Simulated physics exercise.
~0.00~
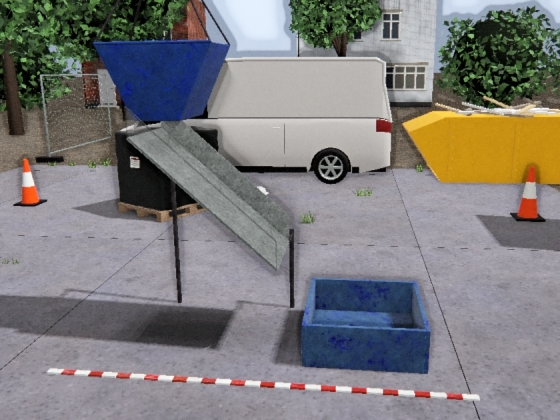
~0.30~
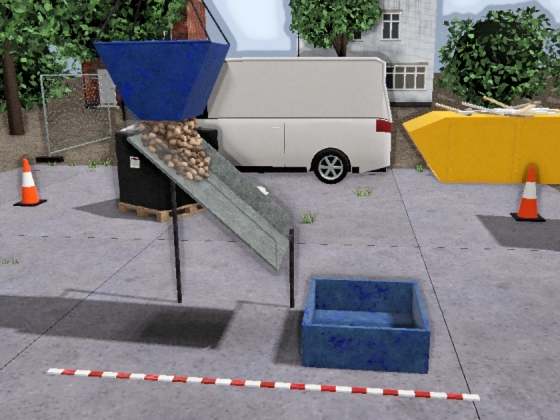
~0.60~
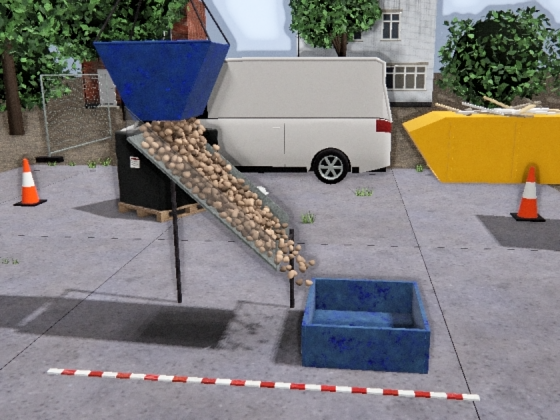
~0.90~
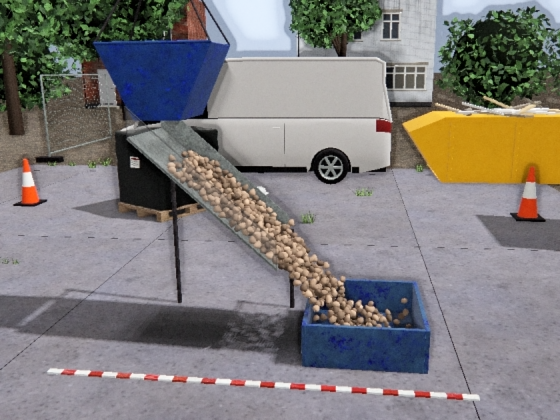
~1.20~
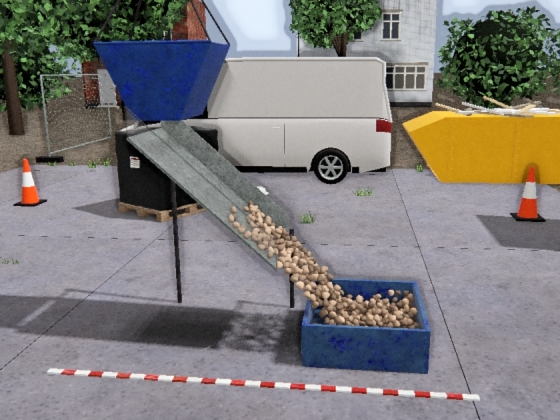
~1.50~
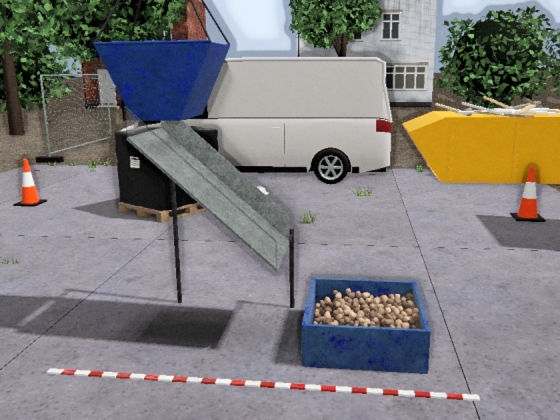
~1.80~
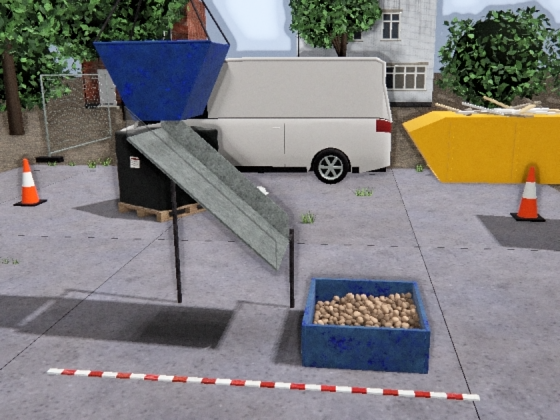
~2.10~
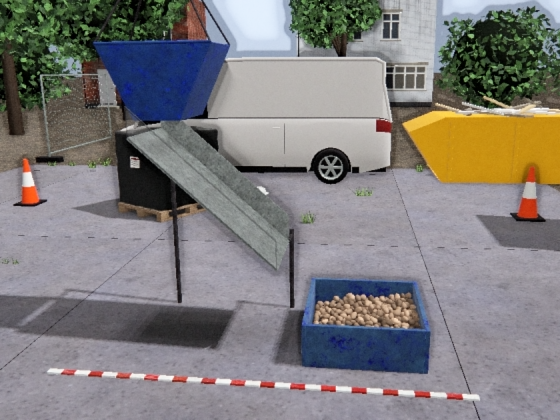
Round tan stones dropped out of a raised blue skip onto a sloping grey steel chute, slid down to the right and poured off its lower end into an open blue bin on the ground, where they all settled in a heap and lay still.
